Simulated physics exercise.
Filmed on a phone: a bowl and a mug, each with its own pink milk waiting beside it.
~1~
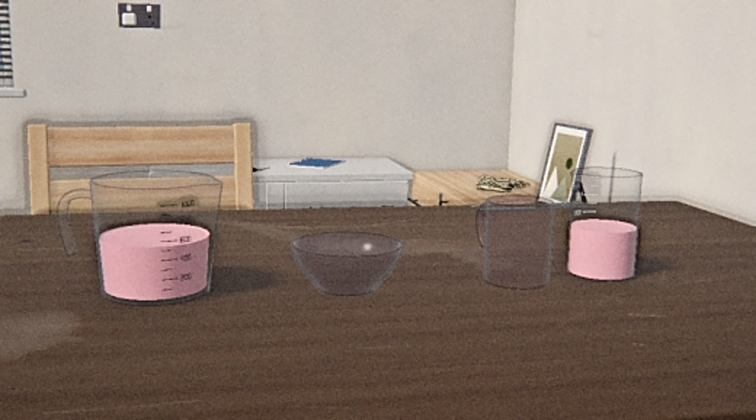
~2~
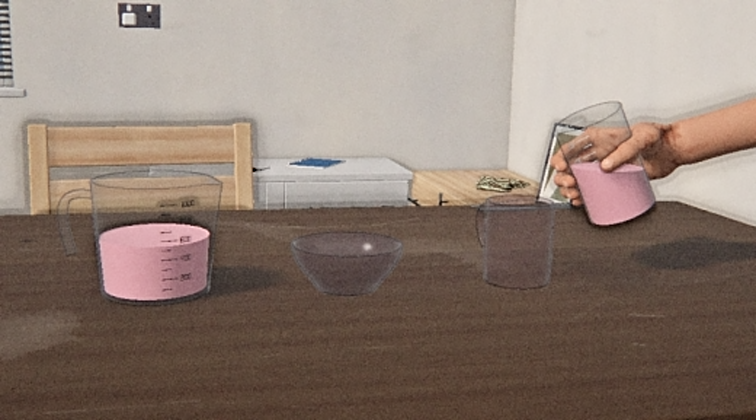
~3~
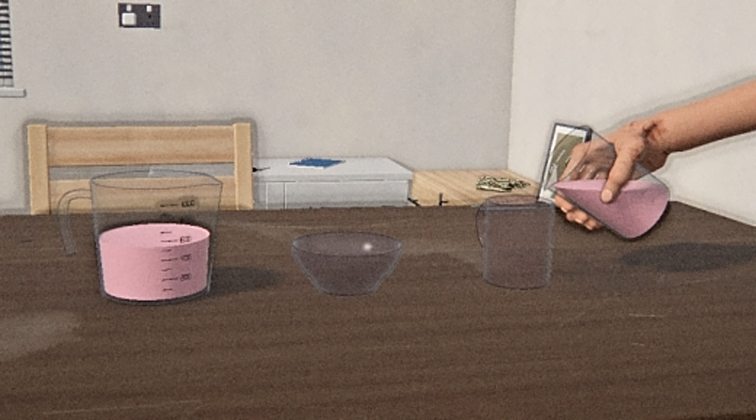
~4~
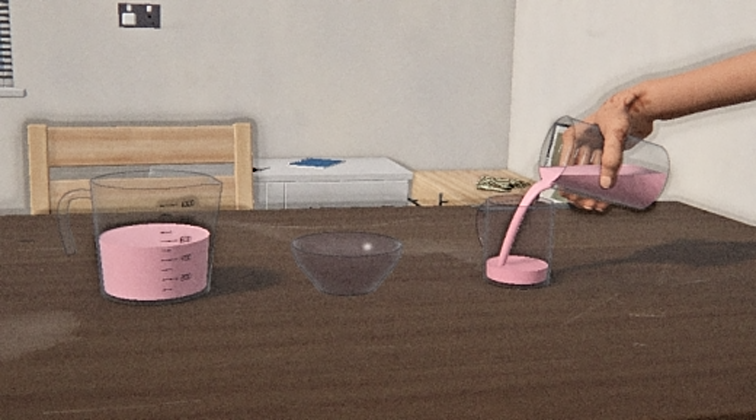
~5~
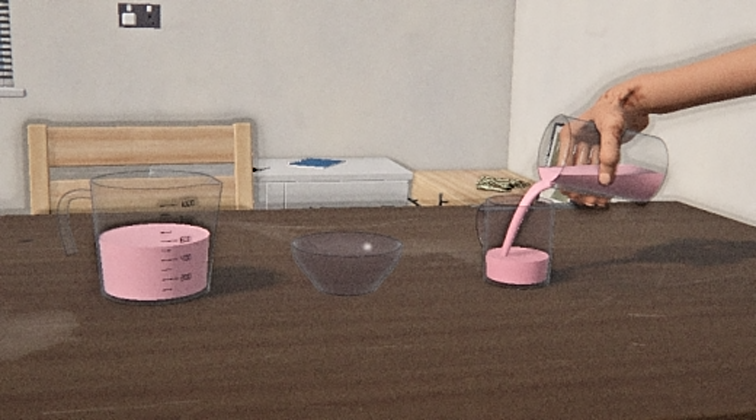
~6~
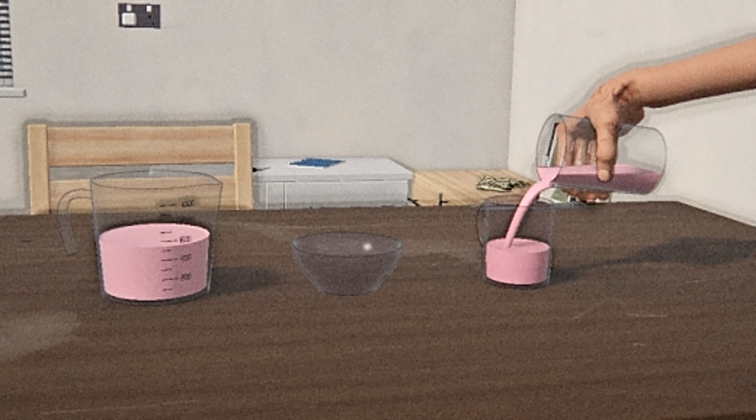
To begin with, a measuring jug and a beaker, both partly filled with pink milk, stand on a dark table with an empty bowl and mug between them. A hand lifts the beaker at the right and tilts it leftward, then pours a pink stream into the mug, where the level rises.
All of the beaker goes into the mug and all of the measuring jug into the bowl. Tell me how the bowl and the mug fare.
The bowl spills over the rim and the mug holds everything.
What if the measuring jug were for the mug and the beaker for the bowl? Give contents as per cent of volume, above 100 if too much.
About 150 and 70 per cent.
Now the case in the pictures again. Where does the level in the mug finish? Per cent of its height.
About 70 per cent.
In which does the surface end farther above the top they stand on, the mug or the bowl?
The right one.
Soon after, the mug is about half full.
Later, the mug is about three quarters full.
In the end, the bowl is full to the brim and has run over; the mug is about three quarters full.
